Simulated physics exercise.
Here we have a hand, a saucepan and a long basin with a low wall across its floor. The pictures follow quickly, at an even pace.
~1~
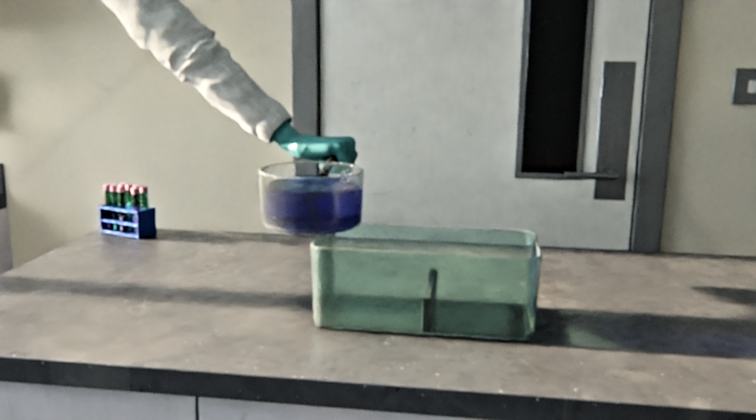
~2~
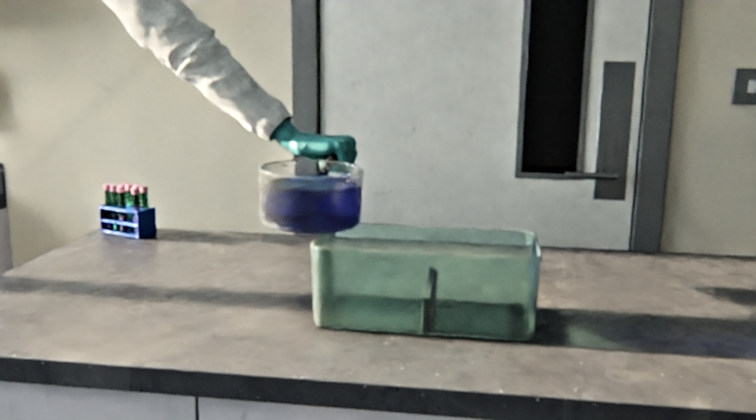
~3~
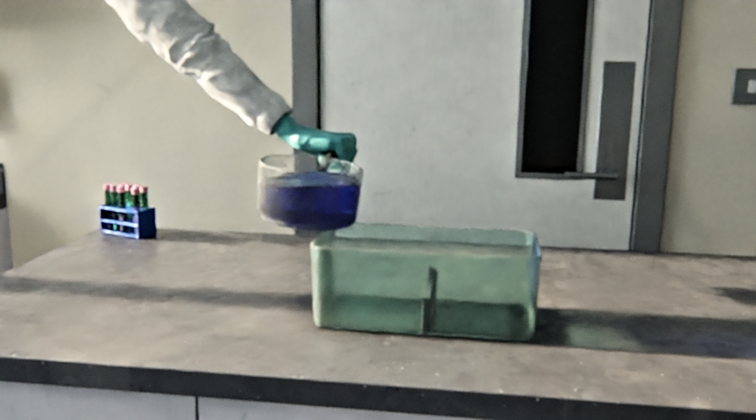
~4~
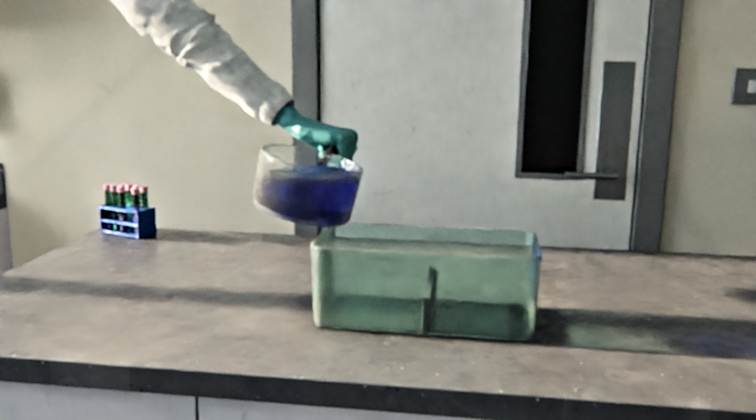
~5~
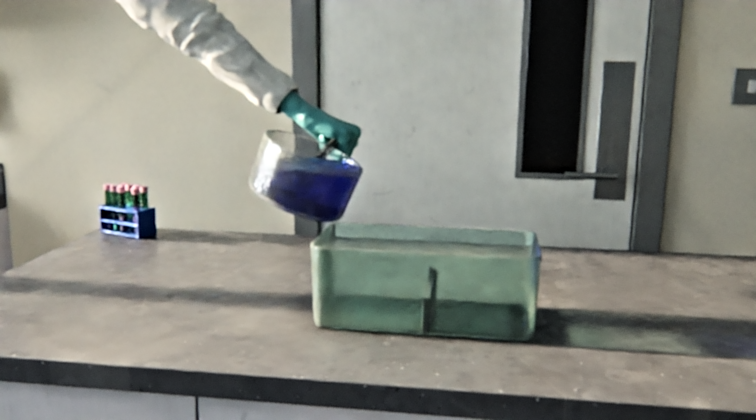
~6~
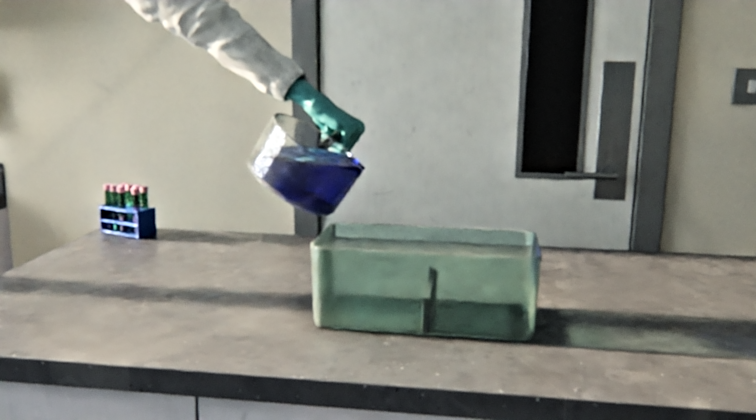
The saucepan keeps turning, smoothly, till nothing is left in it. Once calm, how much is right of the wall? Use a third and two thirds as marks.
The share right of the wall is between a third and two thirds.
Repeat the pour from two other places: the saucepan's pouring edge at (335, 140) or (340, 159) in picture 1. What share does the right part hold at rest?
First some 35, then 30 per cent.
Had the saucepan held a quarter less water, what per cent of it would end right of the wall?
Roughly 55 in a hundred.
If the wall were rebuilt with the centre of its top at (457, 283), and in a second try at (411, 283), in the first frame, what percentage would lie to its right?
First some 15, then 80 per cent.
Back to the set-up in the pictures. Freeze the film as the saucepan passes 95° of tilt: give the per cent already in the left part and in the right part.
Near 10 on the left, 0 on the right.
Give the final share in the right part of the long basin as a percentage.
Roughly 55 in a hundred.
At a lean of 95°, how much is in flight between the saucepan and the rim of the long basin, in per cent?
Some 50 per cent.
A moment on, the saucepan is tipped on its side and 39 per cent is still to pour, 12 is left of the wall and 1 right of it.
Next, the saucepan is tipped right over and 3 per cent is still to pour, 18 is left of the wall and 68 right of it.
Then the saucepan is tipped right over and 0 per cent is still to pour, 35 is left of the wall and 58 right of it.
Later the saucepan is tipped right over and 0 per cent is still to pour, 39 is left of the wall and 57 right of it.
At rest 40 per cent lies left of the wall, 57 right of it and 4 outside.
